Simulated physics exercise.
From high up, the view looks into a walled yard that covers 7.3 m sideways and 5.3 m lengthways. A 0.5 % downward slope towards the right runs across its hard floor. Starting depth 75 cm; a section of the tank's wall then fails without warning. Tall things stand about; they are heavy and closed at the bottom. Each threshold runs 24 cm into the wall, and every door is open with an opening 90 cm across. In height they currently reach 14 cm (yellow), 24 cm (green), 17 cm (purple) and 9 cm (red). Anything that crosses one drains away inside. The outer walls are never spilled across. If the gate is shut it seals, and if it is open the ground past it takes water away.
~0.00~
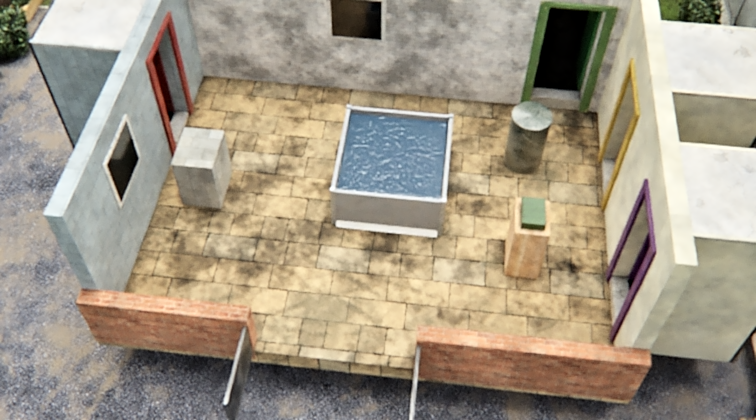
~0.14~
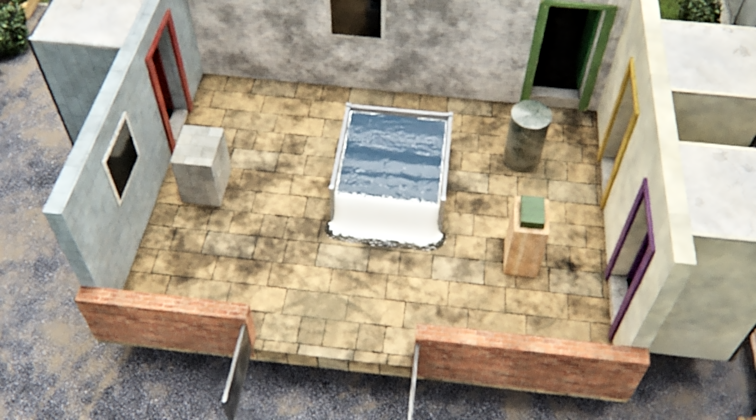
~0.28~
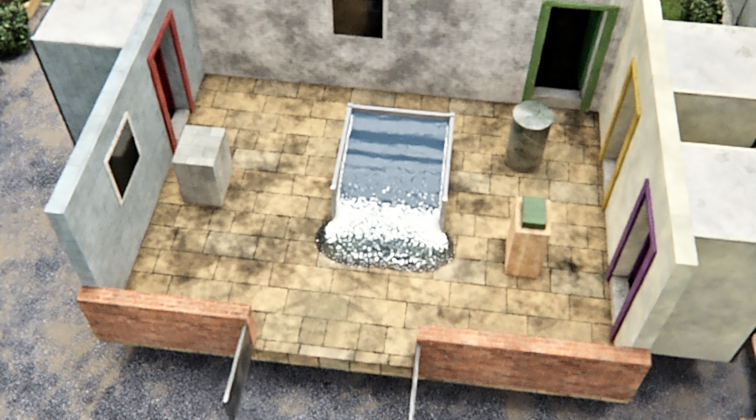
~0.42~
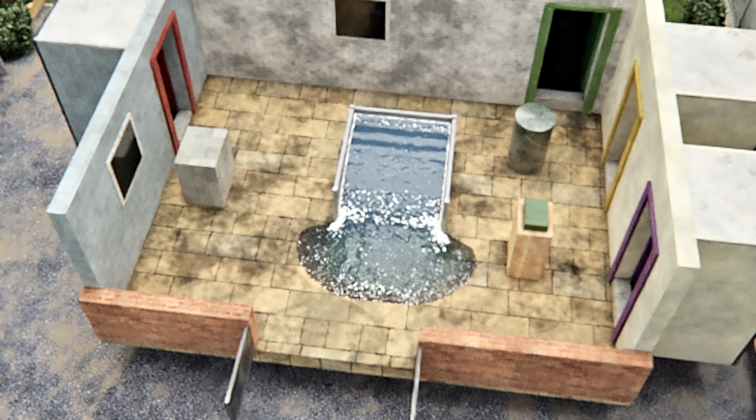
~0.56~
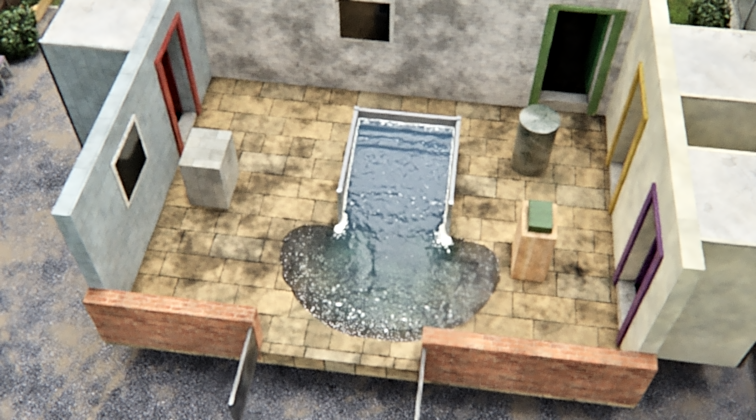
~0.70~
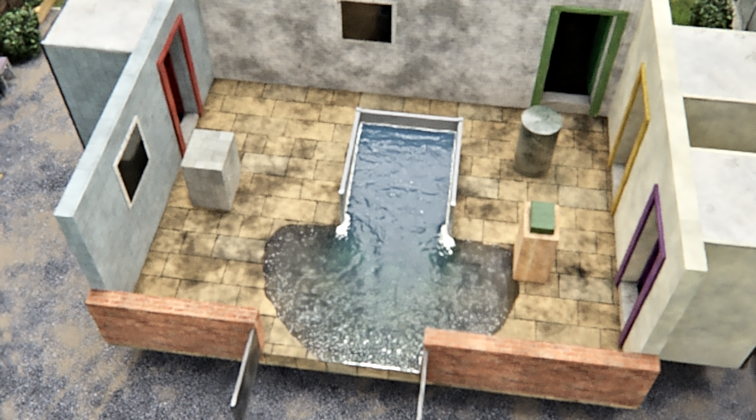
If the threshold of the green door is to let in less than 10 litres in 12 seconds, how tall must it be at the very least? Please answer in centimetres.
At the very least, close to 7.5 cm.
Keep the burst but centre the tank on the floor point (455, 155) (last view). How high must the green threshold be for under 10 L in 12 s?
About 13.0 cm.
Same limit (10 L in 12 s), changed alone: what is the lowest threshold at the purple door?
At the purple door it takes roughly 12.5 centimetres.
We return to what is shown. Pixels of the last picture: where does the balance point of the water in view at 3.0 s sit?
The balance point sits at roughly (419, 275).
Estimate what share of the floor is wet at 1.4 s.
The wet part is about 30 per cent.
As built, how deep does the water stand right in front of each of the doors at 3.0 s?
Yellow door 0 cm, green door 0 cm, purple door 16 cm, red door 0 cm.
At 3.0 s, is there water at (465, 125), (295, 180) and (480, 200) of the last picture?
In order: Untouched, untouched, untouched.
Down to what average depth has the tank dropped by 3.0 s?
About 13 centimetres on average.
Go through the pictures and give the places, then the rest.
The first frame shows still water, 75 cm deep, in the tank at (394, 155); the green door at (564, 66) is dry.
In the second frame, the gap is at (387, 214), the front 0.3 m out at (350, 239); the back of the tank holds 75 cm.
In the third frame, the front is at (347, 261), 0.8 m from the gap at (388, 216); 1.3 m2 of floor is wet, 74 cm left at the back.
In the fourth frame, the gap is at (390, 219), the front 1.3 m out at (340, 291); the back of the tank holds 67 cm.
In the fifth frame, water pours out at (394, 221) and has run 1.9 m, to a hidden place; about 8 cm deep outside, 64 cm at the back.
In the sixth frame, water pours out at (396, 223) and has run 2.4 m, to a hidden place; about 6 cm deep outside, 62 cm at the back; the green door at (574, 71), 4.1 m from the gap, is still 3.6 m from the nearest water.
After 1.4 s water covers 30 % of the floor, deepest (34 cm) near (440, 359); it has not reached the green door.
After 3.0 s water covers 35 % of the floor, deepest (25 cm) near (618, 381); it has not reached the green door.
After 12.0 s water covers 75 % of the floor, deepest (6 cm) near (608, 203); 4 cm at the green door, 0 litres in over its 24 cm threshold.
At the green door as built, the water arrived by 4.4 s and peaked near 11 cm at 5.0 s.
With a threshold of 6.5 cm, 20 litres would have come in within the 12 s; with 8.5 cm, 6 litres. So under 10 litres takes about 7.5 cm.
